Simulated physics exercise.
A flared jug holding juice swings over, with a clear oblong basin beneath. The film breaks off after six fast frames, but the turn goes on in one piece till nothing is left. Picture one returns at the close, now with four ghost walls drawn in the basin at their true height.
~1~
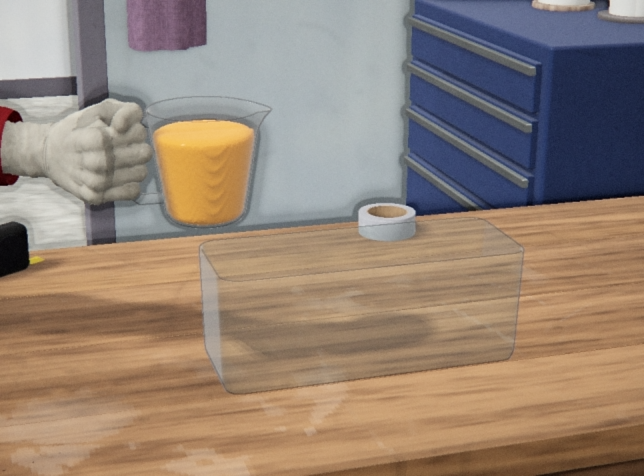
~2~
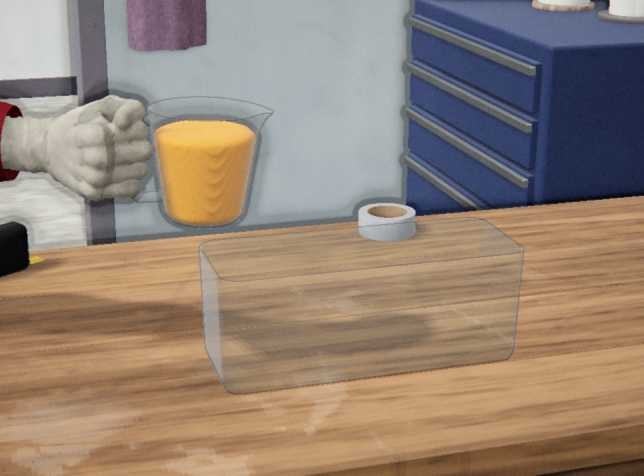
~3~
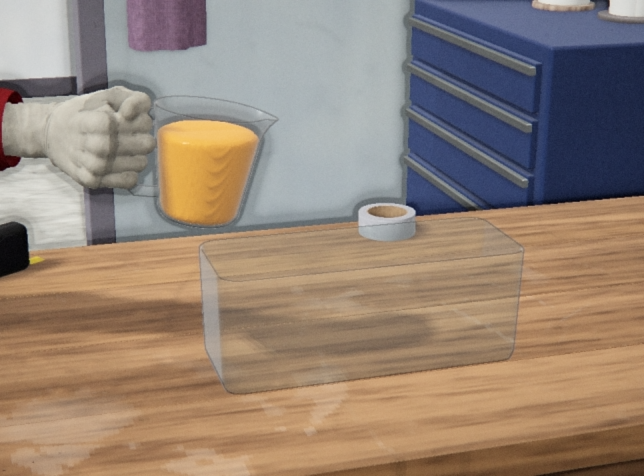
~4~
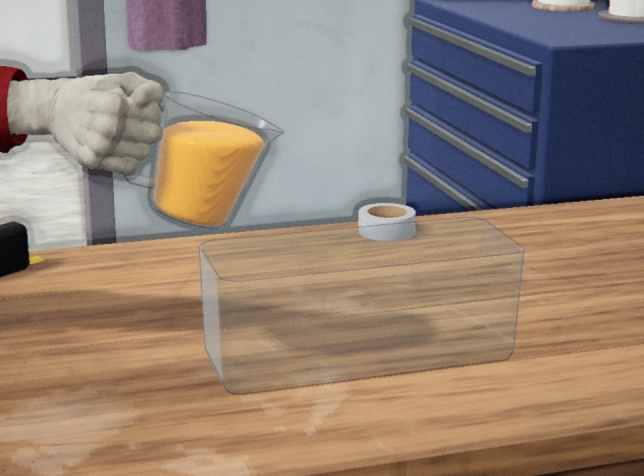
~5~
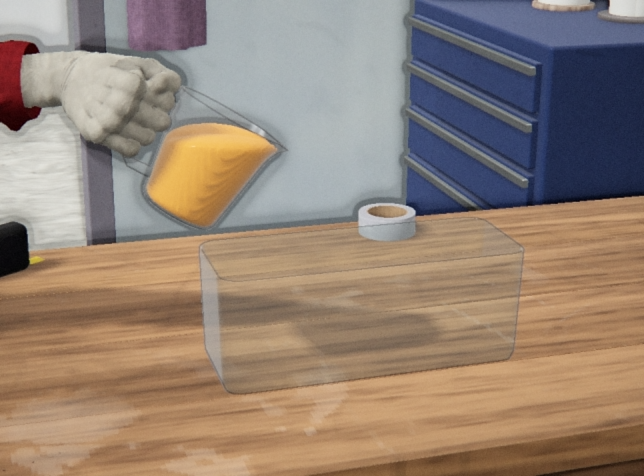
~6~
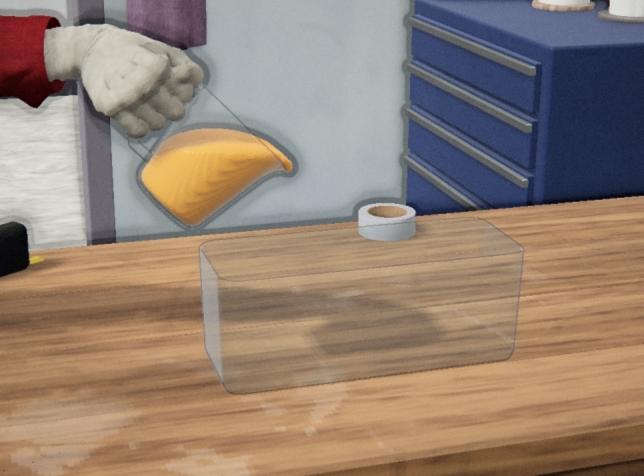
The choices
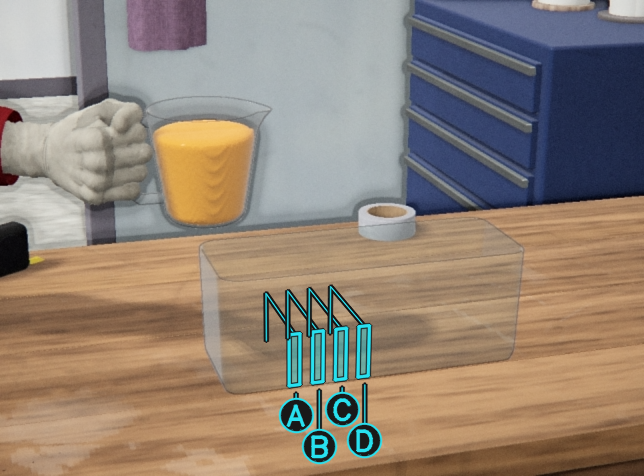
A gloved hand tilting a flared jug of orange juice rightward above a clear oblong basin, the juice just cresting the lip.
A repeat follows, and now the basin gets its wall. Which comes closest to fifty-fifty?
Slot B.
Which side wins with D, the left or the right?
The left one.
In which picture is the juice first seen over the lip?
In picture 6.
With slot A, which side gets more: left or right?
More ends on the right.
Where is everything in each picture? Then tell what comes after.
The first frame shows upright, lip at (270, 108); basin from (222, 393) to (512, 356); nothing has left yet.
The second frame shows tipped about 2°, lip at (272, 110); nothing has left yet.
The third frame shows tipped about 8°, lip at (276, 118); nothing has left yet.
The fourth frame shows tipped about 19°, lip at (282, 131); nothing has left yet.
The fifth frame shows tipped about 31°, lip at (286, 148); nothing has left yet.
The sixth frame shows tipped about 46°, lip at (286, 169); juice is over the lip, down to (286, 169).
On the marked copy, A at (296, 393); B at (319, 390); C at (342, 387); D at (364, 384).
If A is chosen, about 13 % ends left of the wall and 86 % right of it.
If B is chosen, about 50 % ends left of the wall and 49 % right of it.
If C is chosen, about 80 % ends left of the wall and 18 % right of it.
If D is chosen, about 92 % ends left of the wall and 5 % right of it; 3 % is lost outside.
